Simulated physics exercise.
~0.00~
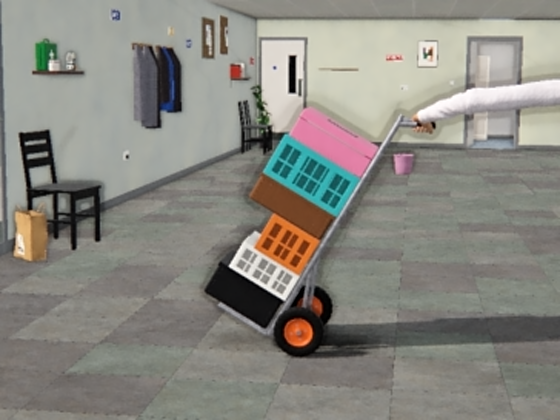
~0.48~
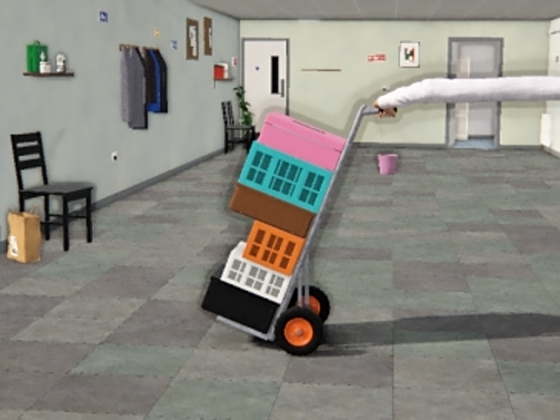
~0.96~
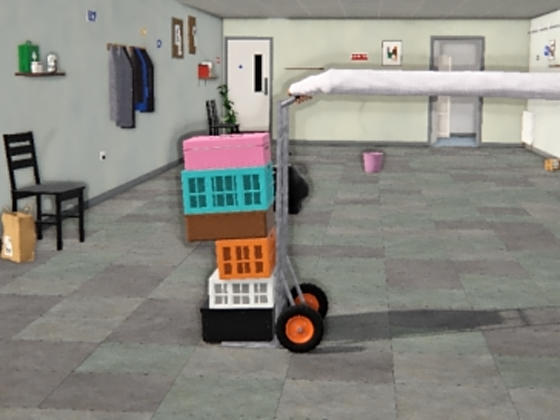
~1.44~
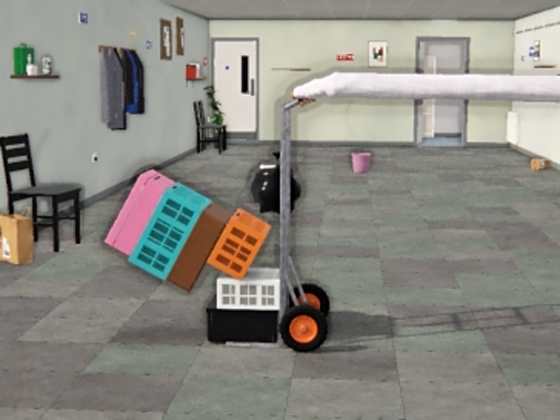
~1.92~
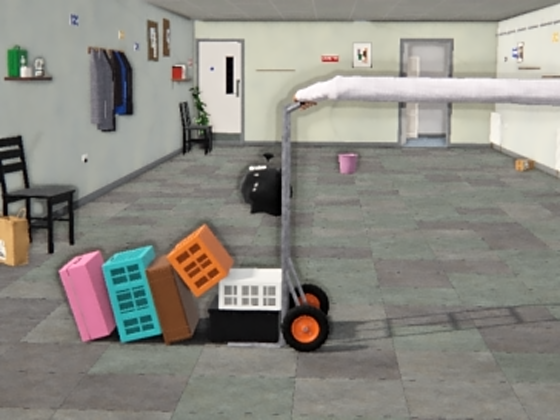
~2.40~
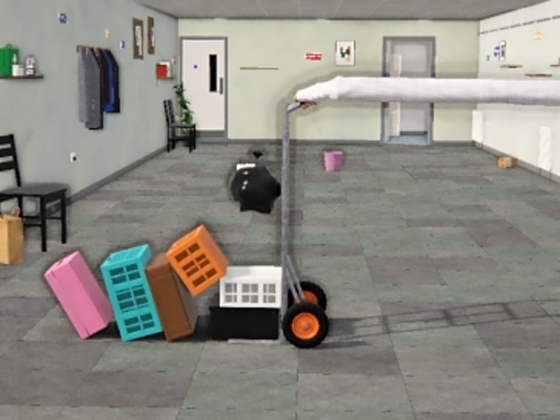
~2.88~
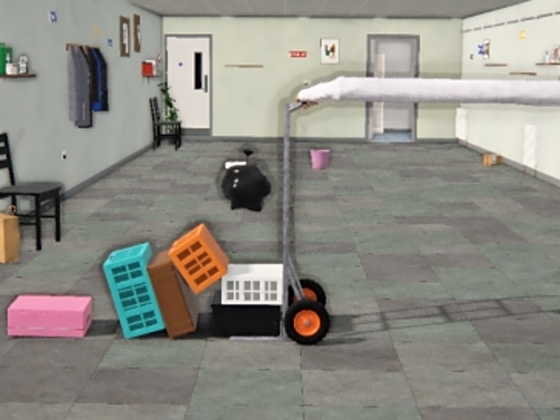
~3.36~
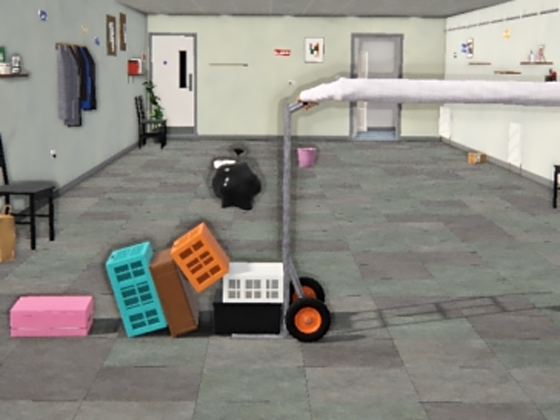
A white-sleeved arm swung a loaded hand truck upright, and the upper boxes toppled off to the left, leaving the pink one flat on the floor, the turquoise and brown ones leaning, and the orange one tipped against the white crate, still stacked on the black box.
